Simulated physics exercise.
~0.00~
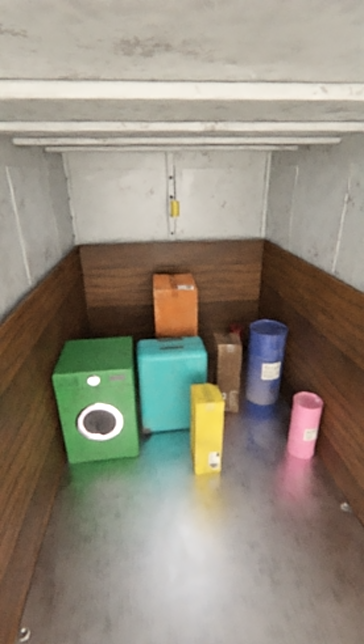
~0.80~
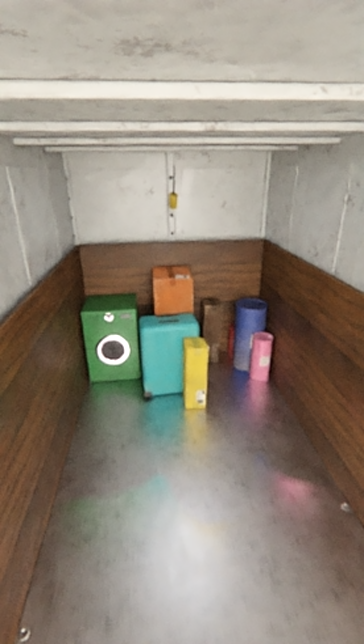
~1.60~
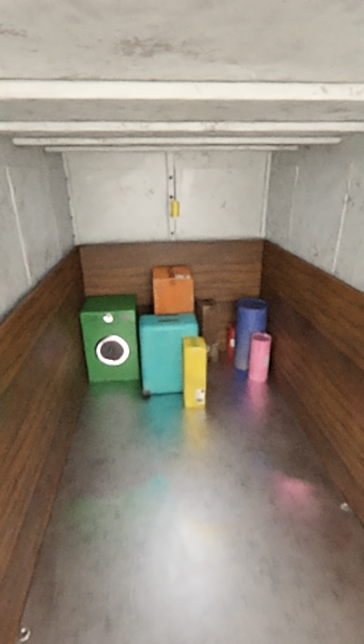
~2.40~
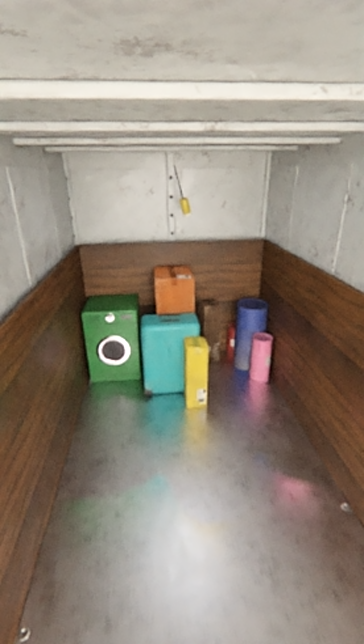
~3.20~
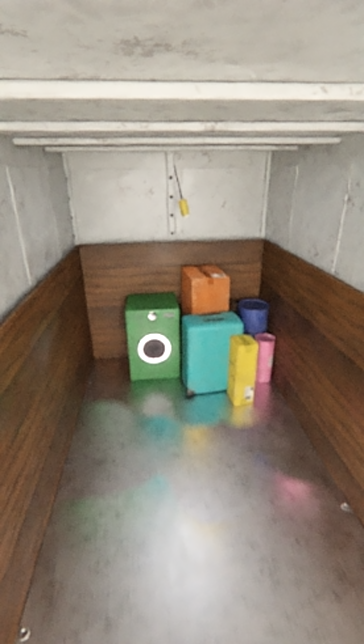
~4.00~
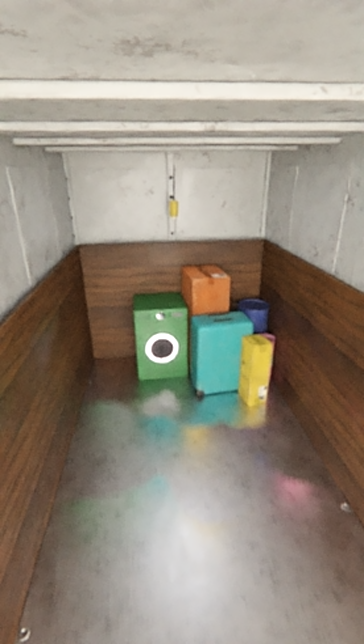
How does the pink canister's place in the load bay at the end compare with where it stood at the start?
At the start it stood in the open near the right wall, closer to the viewer. By the end it was farther back and slightly to the left, mostly hidden behind the yellow box.
